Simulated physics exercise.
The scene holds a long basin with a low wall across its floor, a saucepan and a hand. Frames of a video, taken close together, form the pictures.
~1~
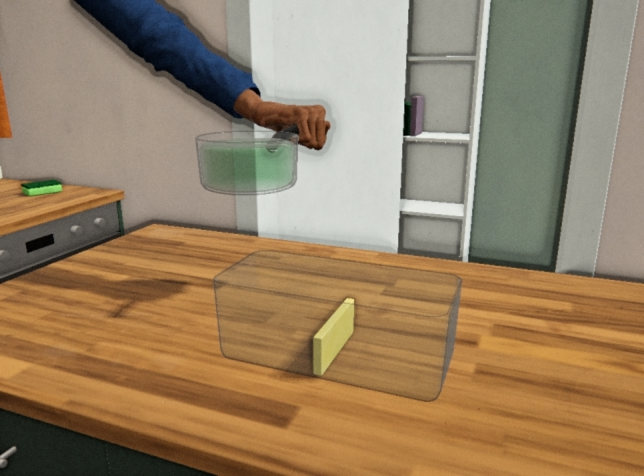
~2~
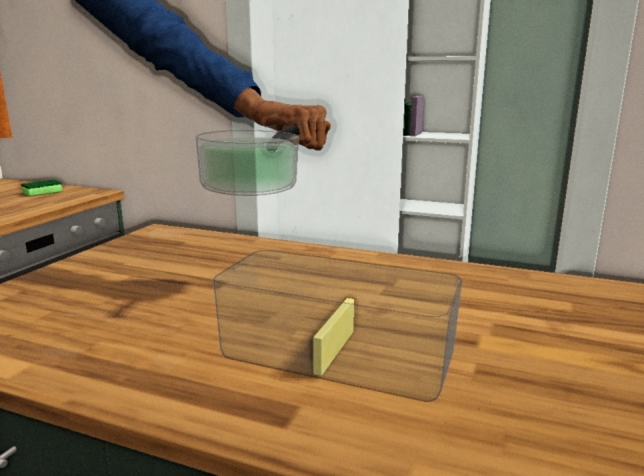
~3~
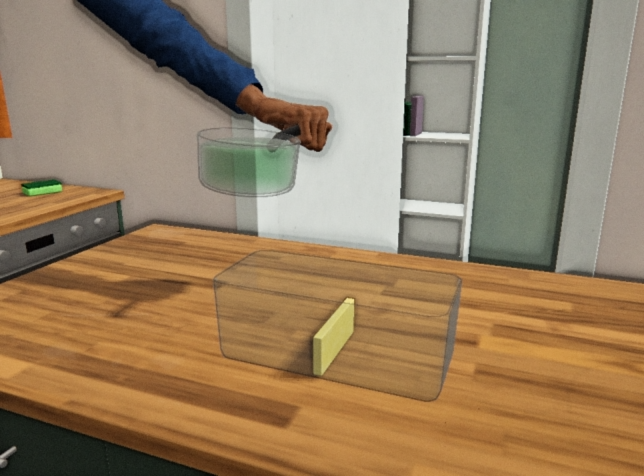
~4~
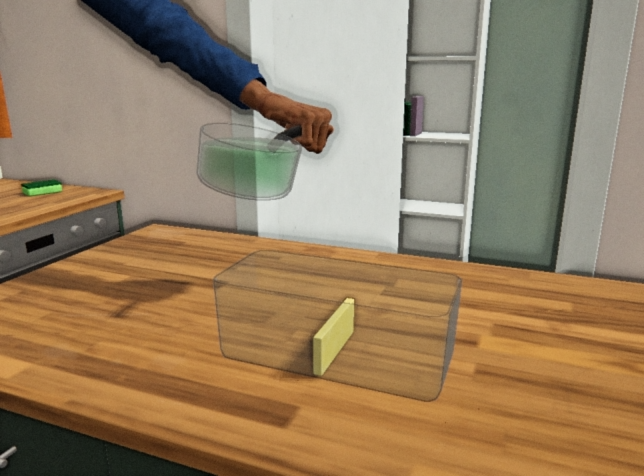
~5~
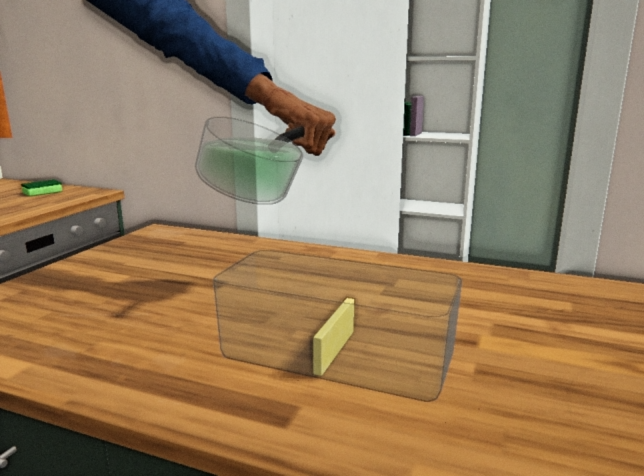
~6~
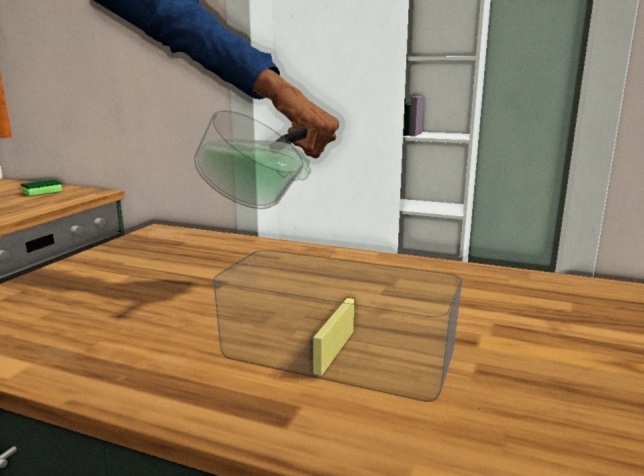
In a kitchen, a hand in a blue sleeve holds a clear saucepan of green liquid above a transparent basin with a low yellow wall, then gradually tilts the pan to the right, the liquid shifting toward its lowered rim.
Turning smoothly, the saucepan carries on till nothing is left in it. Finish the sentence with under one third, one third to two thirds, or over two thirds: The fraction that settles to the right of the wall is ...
The fraction that settles to the right of the wall is one third to two thirds.
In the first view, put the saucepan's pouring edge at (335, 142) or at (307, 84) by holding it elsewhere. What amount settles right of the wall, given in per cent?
Roughly 90 per cent, then roughly 75 per cent.
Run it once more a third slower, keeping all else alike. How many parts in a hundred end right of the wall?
Close to 60 in a hundred.
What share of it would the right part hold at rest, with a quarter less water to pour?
Roughly 30 in a hundred.
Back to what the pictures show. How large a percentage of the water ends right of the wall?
I'd put it at around 45 %.
A moment on, the saucepan is tipped on its side and 20 per cent is still to pour, 8 is left of the wall and 28 right of it.
Next, the saucepan is tipped right over and 3 per cent is still to pour, 45 is left of the wall and 46 right of it.
Then the saucepan is tipped right over and 0 per cent is still to pour, 51 is left of the wall and 46 right of it.
Later the saucepan is tipped right over and 0 per cent is still to pour, 51 is left of the wall and 47 right of it.
In the end 51 per cent lies left of the wall, 47 right of it and 2 outside.
